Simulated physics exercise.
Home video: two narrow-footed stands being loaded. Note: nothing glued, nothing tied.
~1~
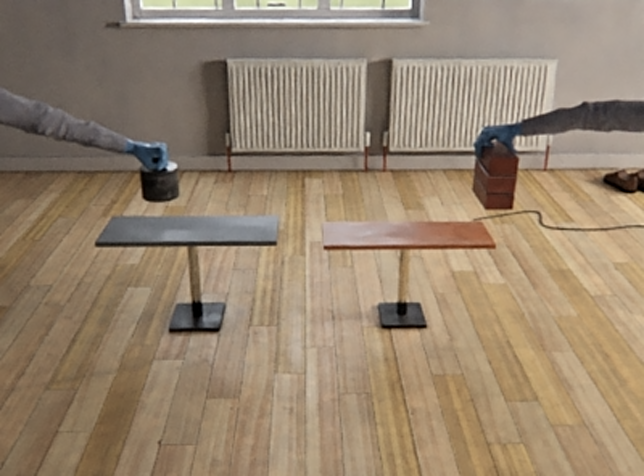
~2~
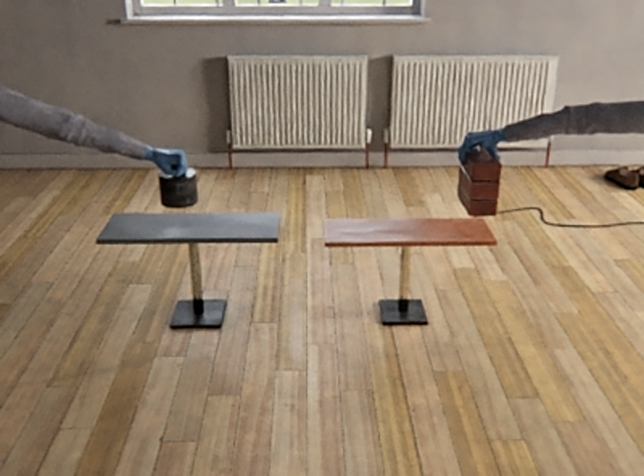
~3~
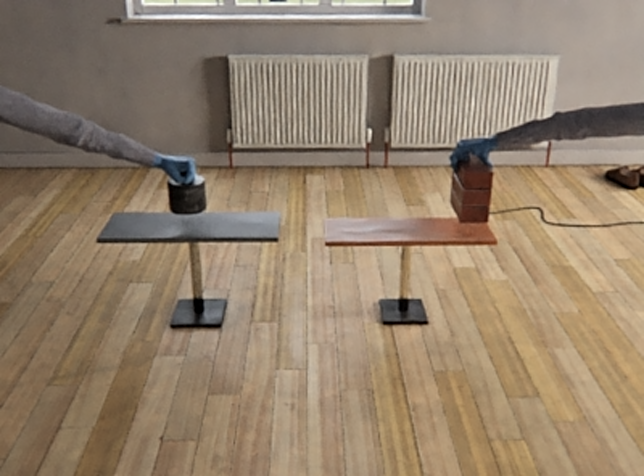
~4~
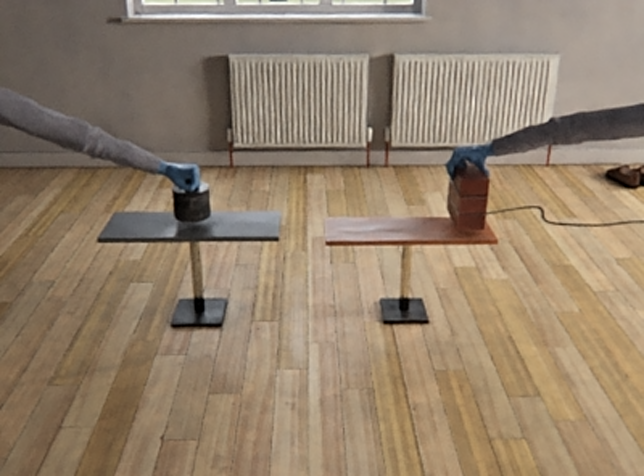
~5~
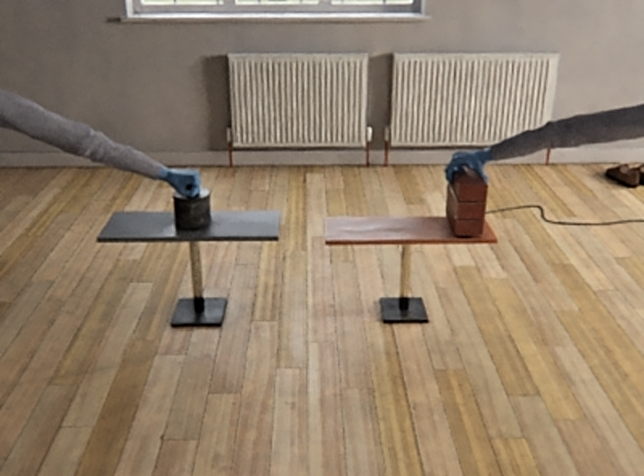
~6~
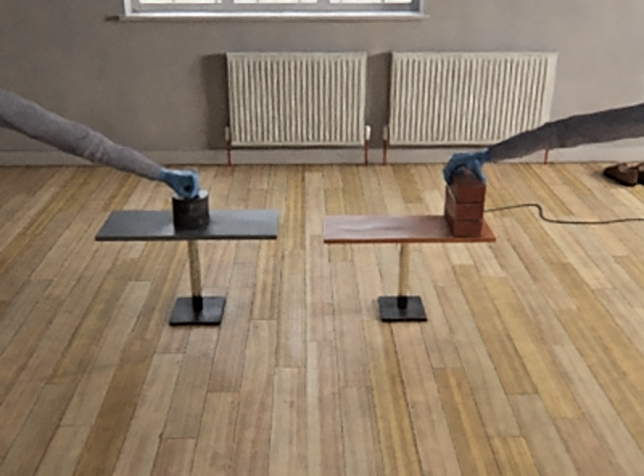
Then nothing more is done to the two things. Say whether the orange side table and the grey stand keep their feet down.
In the end the orange side table is left tipped over. The grey stand is left standing.
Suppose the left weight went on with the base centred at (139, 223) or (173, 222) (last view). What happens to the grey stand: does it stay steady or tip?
Well, it tips over at first, and then it stays standing.
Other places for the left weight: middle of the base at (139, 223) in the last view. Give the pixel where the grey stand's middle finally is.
It settles around (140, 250).
Then, 0.46 s later than the last frame, orange side table tilted by 20° near (440, 227); grey stand at rest near (191, 225).
Then, 0.62 s later than the last frame, orange side table tilted by 49° near (479, 242); grey stand at rest near (191, 225).
Then, 0.78 s later than the last frame, orange side table tilted by 63° near (489, 245); grey stand at rest near (191, 225).
When it is over, the orange side table tips up, near (481, 249); the grey stand stays flat on its feet, near (191, 225).
